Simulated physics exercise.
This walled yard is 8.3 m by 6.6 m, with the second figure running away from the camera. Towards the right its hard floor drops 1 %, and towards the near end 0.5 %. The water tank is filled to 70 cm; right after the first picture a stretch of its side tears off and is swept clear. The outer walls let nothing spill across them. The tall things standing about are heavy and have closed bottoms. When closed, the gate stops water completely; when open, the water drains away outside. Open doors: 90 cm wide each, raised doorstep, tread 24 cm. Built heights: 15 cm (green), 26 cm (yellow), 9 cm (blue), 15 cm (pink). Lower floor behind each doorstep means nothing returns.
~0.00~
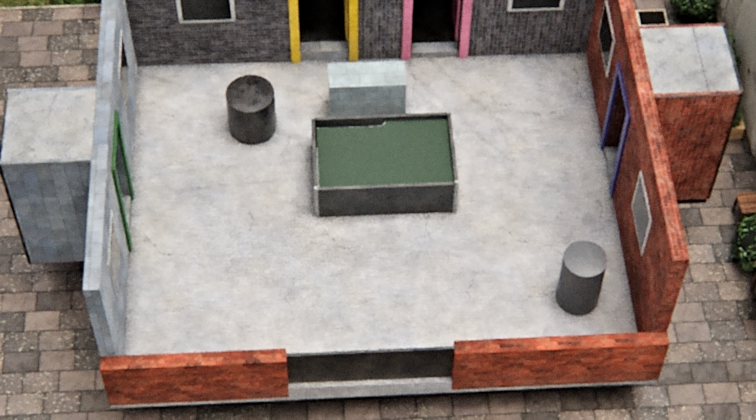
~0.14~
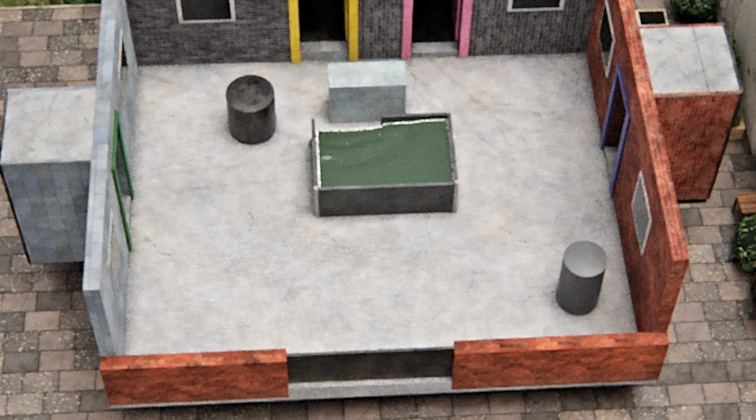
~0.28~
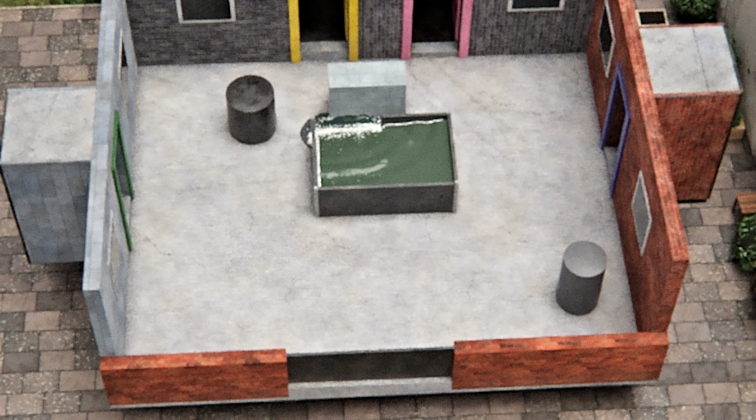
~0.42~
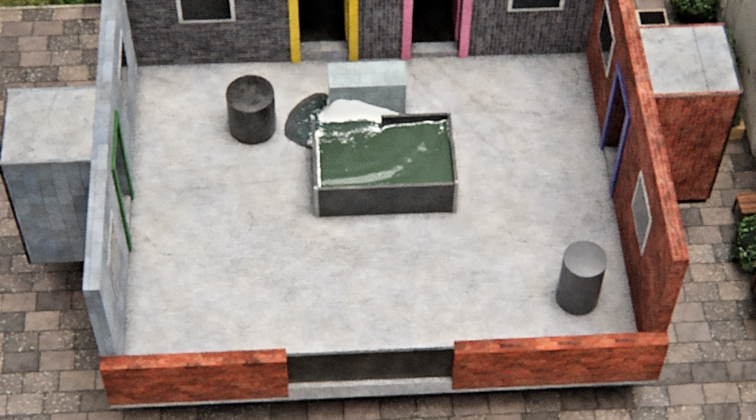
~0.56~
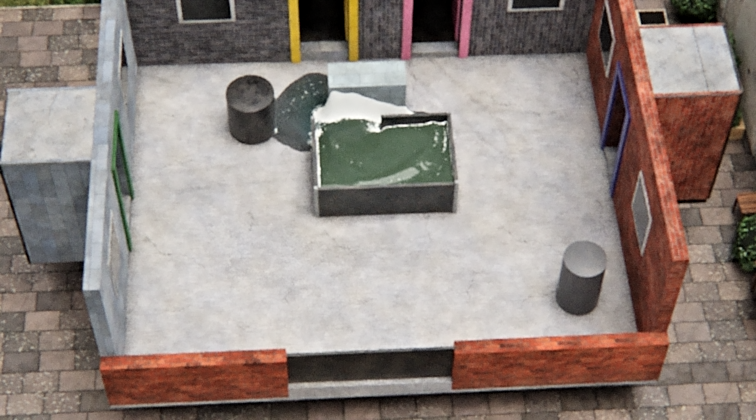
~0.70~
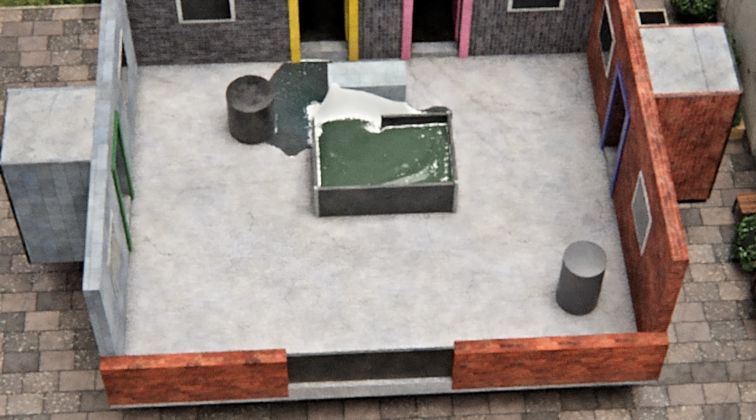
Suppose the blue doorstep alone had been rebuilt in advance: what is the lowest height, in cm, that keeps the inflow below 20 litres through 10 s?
About 7.5 cm.
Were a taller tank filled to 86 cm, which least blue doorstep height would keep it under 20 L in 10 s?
Minimum height: Approx. 10.0 cm.
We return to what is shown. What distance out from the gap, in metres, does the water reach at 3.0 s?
5.0 m.
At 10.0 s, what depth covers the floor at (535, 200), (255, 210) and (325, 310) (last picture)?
Ordered as asked: 2, 2, 4 cm.
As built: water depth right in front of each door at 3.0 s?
Door by door, in centimetres - green 1, yellow 9, blue 10, pink 3.
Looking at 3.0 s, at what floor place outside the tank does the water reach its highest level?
(359, 133).
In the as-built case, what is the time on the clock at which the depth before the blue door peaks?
That happens close to 3.2 s on the clock.
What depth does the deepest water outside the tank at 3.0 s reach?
Up to some 29 cm.
After 1.4 s water covers 15 % of the floor, deepest (50 cm) near (338, 125); it has not reached the blue door.
After 3.0 s water covers 40 % of the floor, deepest (29 cm) near (359, 133); 10 cm at the blue door, 2 litres in over its 9 cm doorstep.
After 10.0 s water covers 90 % of the floor, deepest (12 cm) near (464, 368); 8 cm at the blue door, 9 litres in over its 9 cm doorstep.
At the blue door as built, the water arrived by 2.0 s and peaked near 10 cm at 3.2 s.
Run again over the same 10 s with other heights there, 35 litres in over 6.5 cm, 9 litres over 9 cm. The limit of 20 litres is kept from about 7.5 cm up.
